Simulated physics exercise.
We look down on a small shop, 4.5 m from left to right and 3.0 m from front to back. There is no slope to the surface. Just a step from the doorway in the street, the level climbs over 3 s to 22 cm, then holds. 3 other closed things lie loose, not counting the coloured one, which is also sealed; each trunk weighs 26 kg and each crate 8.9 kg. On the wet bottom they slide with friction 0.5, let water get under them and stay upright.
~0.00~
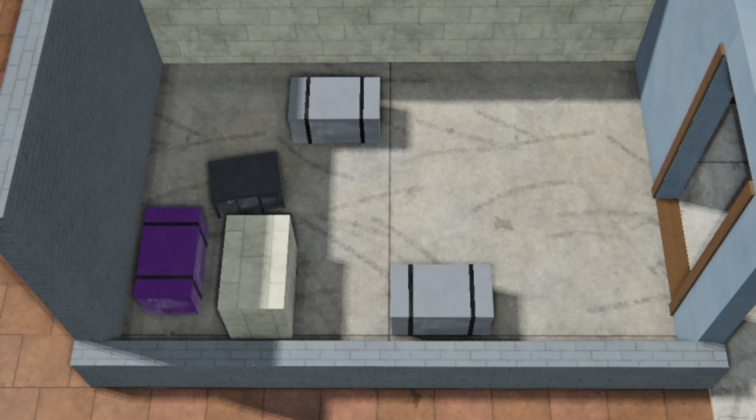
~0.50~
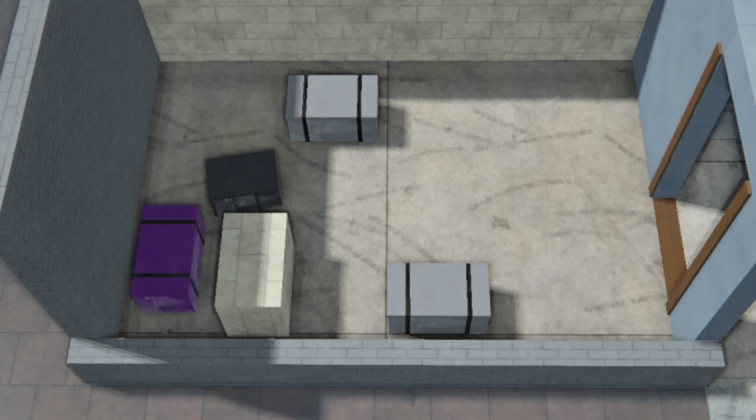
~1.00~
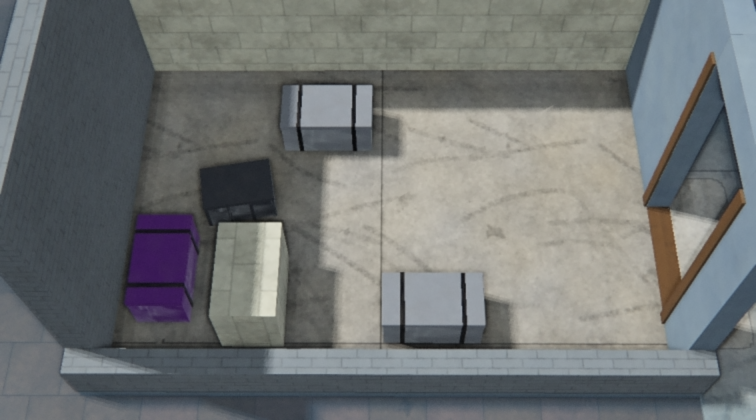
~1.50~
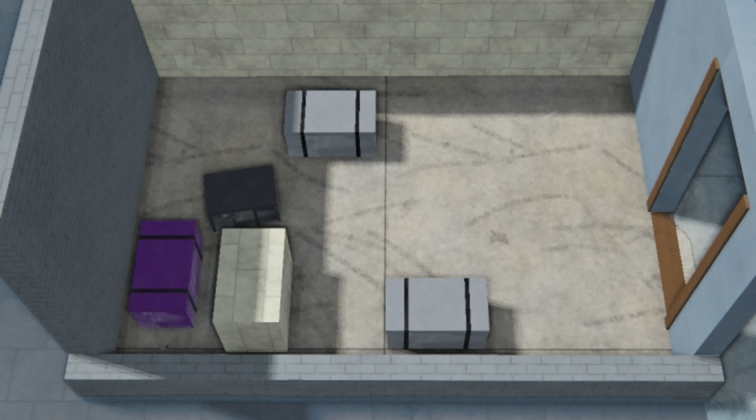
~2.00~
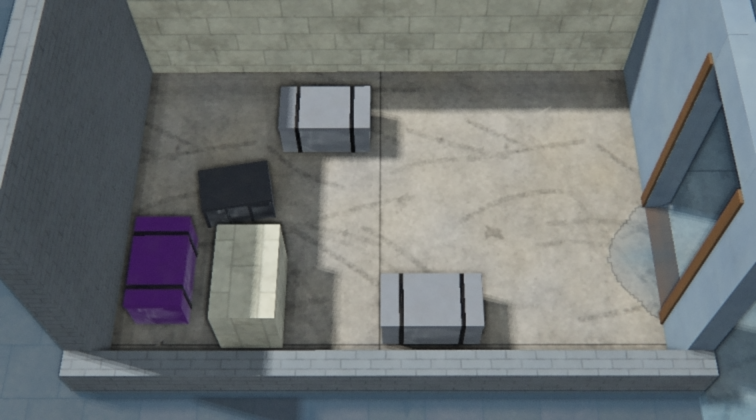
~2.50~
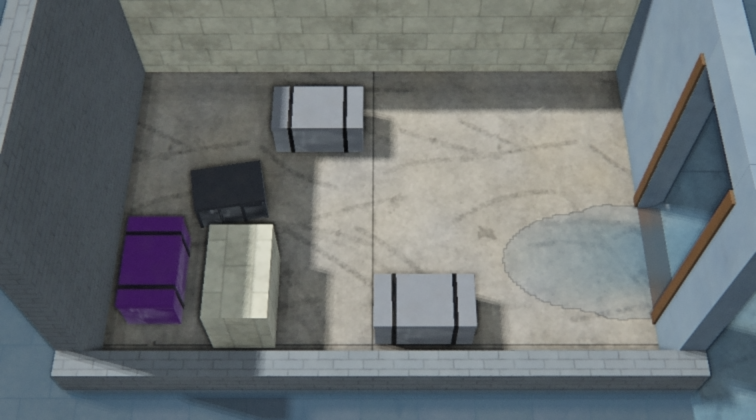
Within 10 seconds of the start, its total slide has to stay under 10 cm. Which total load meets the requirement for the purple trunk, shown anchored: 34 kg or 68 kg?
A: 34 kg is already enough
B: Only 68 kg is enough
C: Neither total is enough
B.
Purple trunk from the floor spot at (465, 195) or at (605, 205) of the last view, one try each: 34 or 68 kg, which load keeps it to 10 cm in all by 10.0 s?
Log: Try 1 the heavier pick is required; try 2 the heavier pick is required.
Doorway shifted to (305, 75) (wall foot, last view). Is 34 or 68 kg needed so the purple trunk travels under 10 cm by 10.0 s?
Just the heavy one.
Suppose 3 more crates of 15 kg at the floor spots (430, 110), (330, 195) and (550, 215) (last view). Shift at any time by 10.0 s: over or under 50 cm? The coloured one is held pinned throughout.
Taking them in order, the first is inside the line, the second beyond the line and the third beyond the line.
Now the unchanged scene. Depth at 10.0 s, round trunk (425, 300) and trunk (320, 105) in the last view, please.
First roughly 12 cm, second roughly 13 cm.
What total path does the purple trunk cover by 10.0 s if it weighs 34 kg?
Total path: Approx. 30 cm.
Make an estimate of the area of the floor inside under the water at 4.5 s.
Somewhere around 8.5 m2, roughly.
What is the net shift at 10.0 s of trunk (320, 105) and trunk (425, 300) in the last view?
They've ended up 50 cm and 250 cm away, in that order.
After 3.5 s the purple trunk would be 0 cm from its start with 34 kg and 0 cm from its start with 68 kg; 0 cm of water round it then.
After 4.5 s the purple trunk would be 0 cm from its start with 34 kg and 0 cm from its start with 68 kg; 0 cm of water round it then.
After 7.0 s the purple trunk would be 3 cm from its start with 34 kg and 0 cm from its start with 68 kg; 8 cm of water round it then.
After 10.0 s the purple trunk would be 27 cm from its start with 34 kg and 0 cm from its start with 68 kg; 12 cm of water round it then.
